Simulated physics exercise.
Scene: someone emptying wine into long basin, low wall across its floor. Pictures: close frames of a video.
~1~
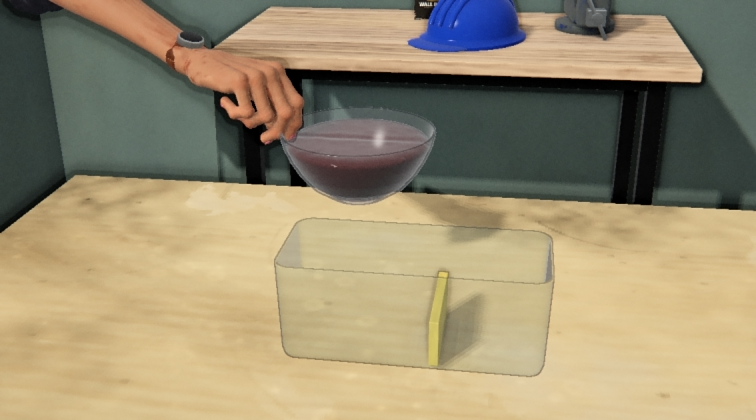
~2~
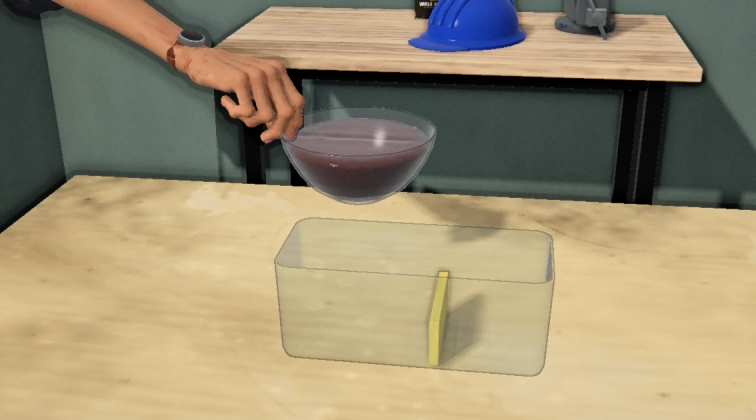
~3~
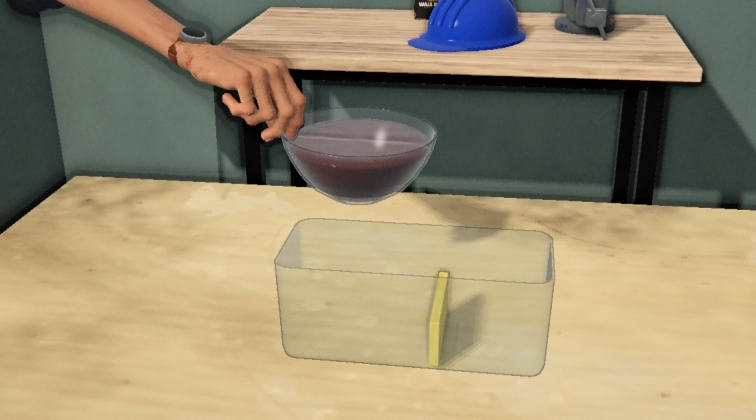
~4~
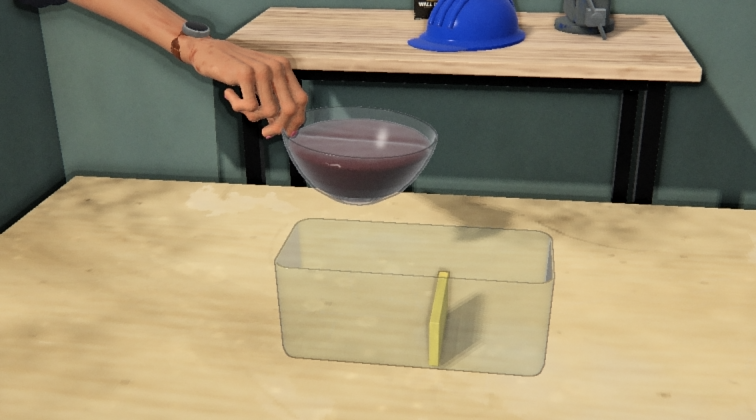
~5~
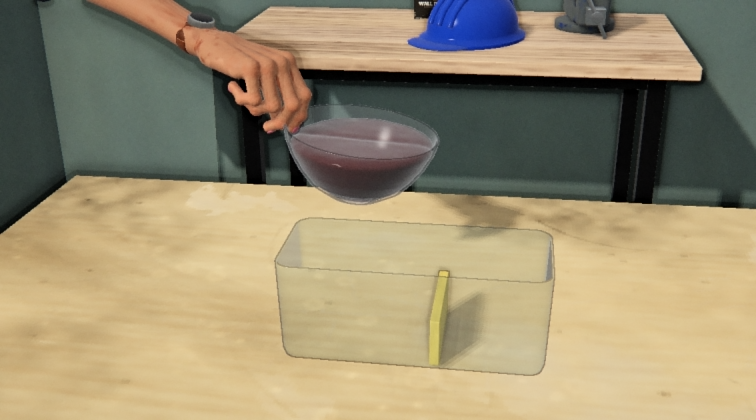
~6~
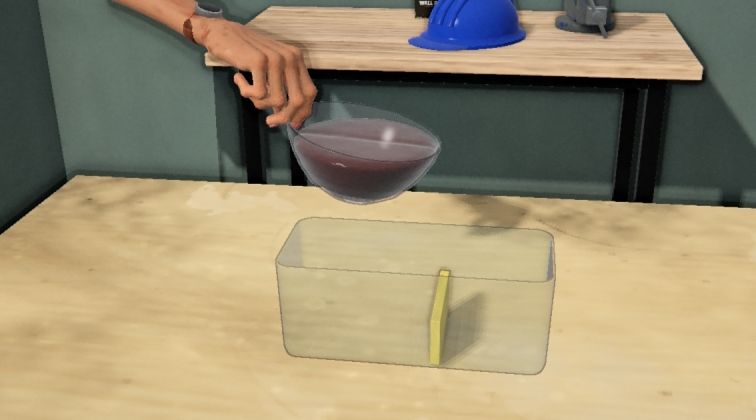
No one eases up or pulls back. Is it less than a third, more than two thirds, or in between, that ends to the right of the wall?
The right side of the wall holds a large share, beyond two thirds.
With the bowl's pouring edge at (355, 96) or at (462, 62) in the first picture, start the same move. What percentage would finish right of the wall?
About 10 % the first time, about 80 % the second.
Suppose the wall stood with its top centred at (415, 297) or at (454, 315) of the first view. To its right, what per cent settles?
90 per cent, then 55 per cent, roughly.
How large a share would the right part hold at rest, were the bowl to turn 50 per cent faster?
Some 65 per cent.
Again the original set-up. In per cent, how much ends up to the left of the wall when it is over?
Roughly 10 %.
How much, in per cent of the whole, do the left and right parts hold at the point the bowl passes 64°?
Near 0 in a hundred left, near 25 in a hundred right.
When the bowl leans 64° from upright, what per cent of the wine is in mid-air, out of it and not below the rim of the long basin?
35 %.
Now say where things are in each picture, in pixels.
In the first picture, tilt 0°; pouring edge (435, 135); surface from (289, 136) to (431, 142); the long basin's rim runs from (286, 242) to (552, 259); the wall's top is at (439, 297).
In the second picture, tilt 0°; pouring edge (435, 135); surface from (289, 135) to (431, 142).
In the third picture, tilt 2°; pouring edge (436, 138); surface from (290, 135) to (431, 144).
In the fourth picture, tilt 4°; pouring edge (437, 141); surface from (291, 134) to (432, 145).
In the fifth picture, tilt 7°; pouring edge (438, 144); surface from (293, 133) to (434, 146).
In the sixth picture, tilt 11°; pouring edge (440, 149); surface from (297, 132) to (438, 146).
A moment on, the bowl is tipped part way and 42 per cent is still to pour, 0 is left of the wall and 24 right of it.
Next, the bowl is tipped on its side and 1 per cent is still to pour, 9 is left of the wall and 83 right of it.
Then the bowl is tipped on its side and 0 per cent is still to pour, 11 is left of the wall and 85 right of it.
Later the bowl is tipped on its side and 0 per cent is still to pour, 12 is left of the wall and 85 right of it.
Finally, 12 per cent lies left of the wall, 85 right of it and 3 outside.
